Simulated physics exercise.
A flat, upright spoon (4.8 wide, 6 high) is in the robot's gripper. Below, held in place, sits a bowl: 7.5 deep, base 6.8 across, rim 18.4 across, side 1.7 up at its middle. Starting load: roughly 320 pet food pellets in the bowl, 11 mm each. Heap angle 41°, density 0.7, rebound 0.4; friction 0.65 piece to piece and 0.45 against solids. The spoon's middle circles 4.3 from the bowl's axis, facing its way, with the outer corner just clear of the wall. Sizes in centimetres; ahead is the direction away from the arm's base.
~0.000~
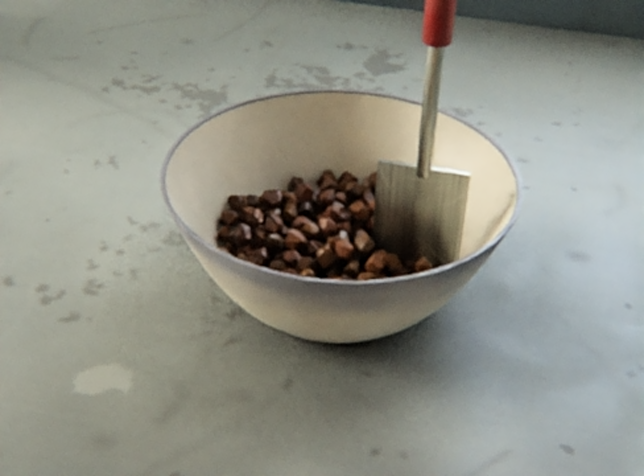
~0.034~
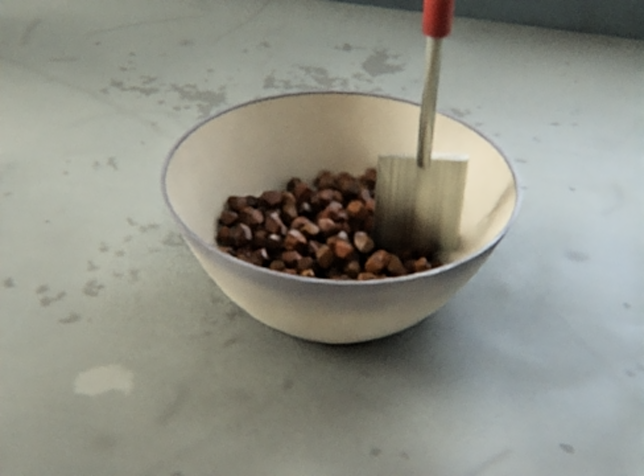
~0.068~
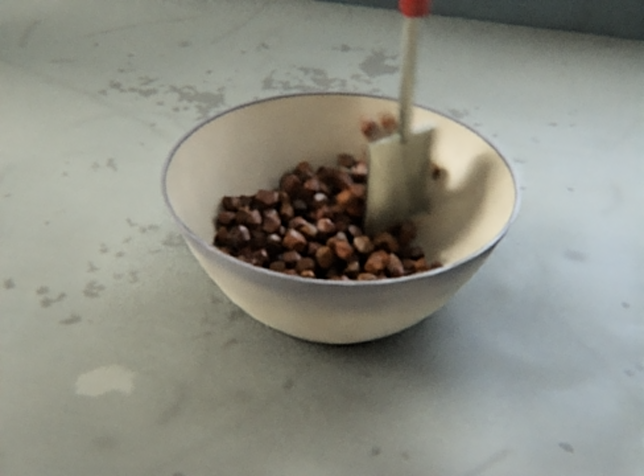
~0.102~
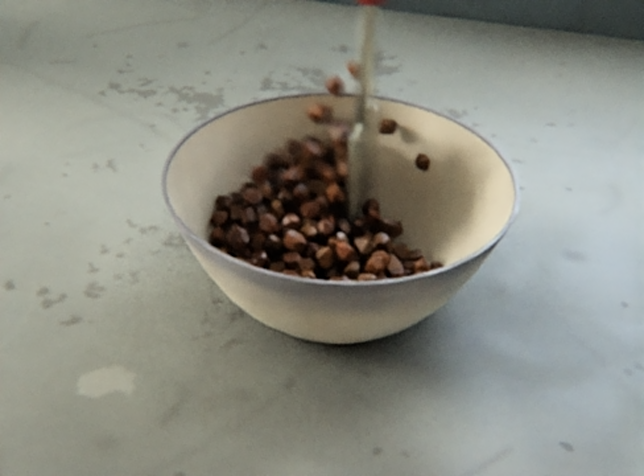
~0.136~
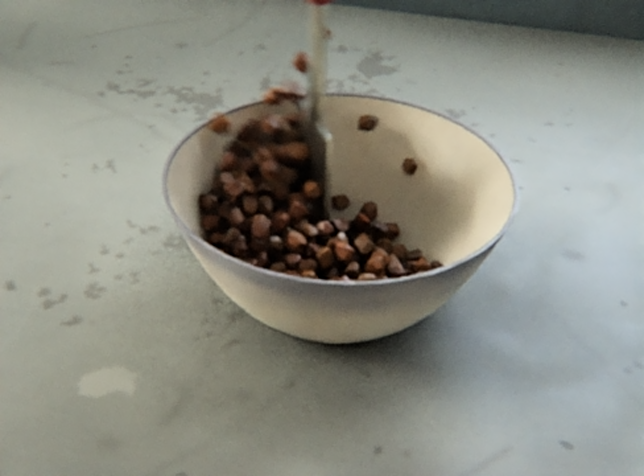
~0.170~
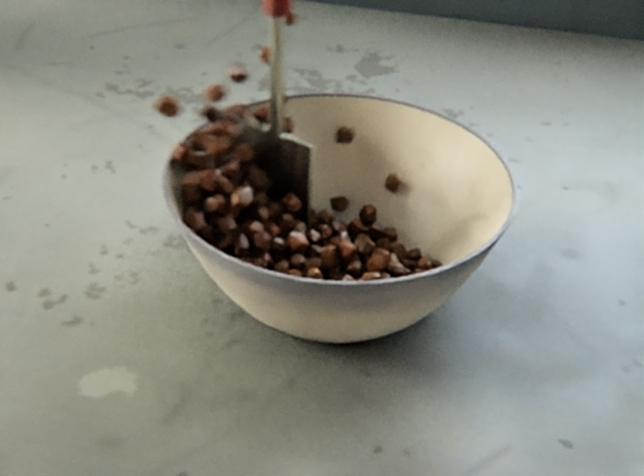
On a mottled grey surface, a red-handled upright spoon with a flat metal blade sweeps around the back of a cream bowl from right to left, pushing brown pellets up the left side and tossing several into the air.
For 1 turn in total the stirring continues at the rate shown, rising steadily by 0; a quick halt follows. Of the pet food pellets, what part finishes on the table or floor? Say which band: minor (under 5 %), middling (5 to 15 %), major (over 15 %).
Band: Major.
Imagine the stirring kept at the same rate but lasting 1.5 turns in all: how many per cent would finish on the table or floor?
Roughly 40 per cent would end up there.
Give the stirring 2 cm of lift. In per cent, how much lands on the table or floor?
It comes to some 10 per cent.
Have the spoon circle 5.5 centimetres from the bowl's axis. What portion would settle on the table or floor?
It would come to about 0 per cent.
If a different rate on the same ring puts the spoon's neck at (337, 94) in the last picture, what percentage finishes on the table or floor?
Around 5 in a hundred.
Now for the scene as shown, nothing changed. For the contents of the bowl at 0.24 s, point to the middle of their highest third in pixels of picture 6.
Centre of upper third: Approx. (274, 255) px.
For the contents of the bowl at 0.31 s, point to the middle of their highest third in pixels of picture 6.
(415, 255).
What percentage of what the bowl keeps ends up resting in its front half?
Roughly 30 per cent.
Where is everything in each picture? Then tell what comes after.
The first frame shows spoon neck at (427, 142), 0° round; upper third of the load around (329, 233), from x 225 to 445, top at y 180; 318 in the bowl.
The second frame shows spoon neck at (426, 131), 15° round; upper third of the load around (328, 232), from x 225 to 445, top at y 175.
The third frame shows spoon neck at (406, 109), 50° round; upper third of the load around (325, 216), from x 225 to 435, top at y 120.
The fourth frame shows spoon neck at (365, 95), 86° round; upper third of the load around (308, 203), from x 220 to 435, top at y 70.
The fifth frame shows spoon neck at (316, 95), 121° round; upper third of the load around (275, 190), from x 210 to 435, top at y 35; 316 in the bowl, 2 in flight or on the tool.
The sixth frame shows spoon neck at (277, 108), 157° round; upper third of the load around (241, 199), from x 170 to 435, top at y 15; 313 in the bowl, 5 in flight or on the tool.
By 0.24 s, 230° round, highest piece 11 above the table; 296 in the bowl, 22 in flight or on the tool.
By 0.31 s, 303° round, highest piece 11 above the table; 273 in the bowl, 6 on the table or floor, 39 in flight or on the tool.
By 0.54 s, 0° round, highest piece 8 above the table; 244 in the bowl, 73 on the table or floor, 1 in flight or on the tool.
By 1.24 s, 0° round, highest piece 8 above the table; 244 in the bowl, 74 on the table or floor.
Final count, 244 in the bowl, 74 on the table or floor. That is 23 % on the table or floor.
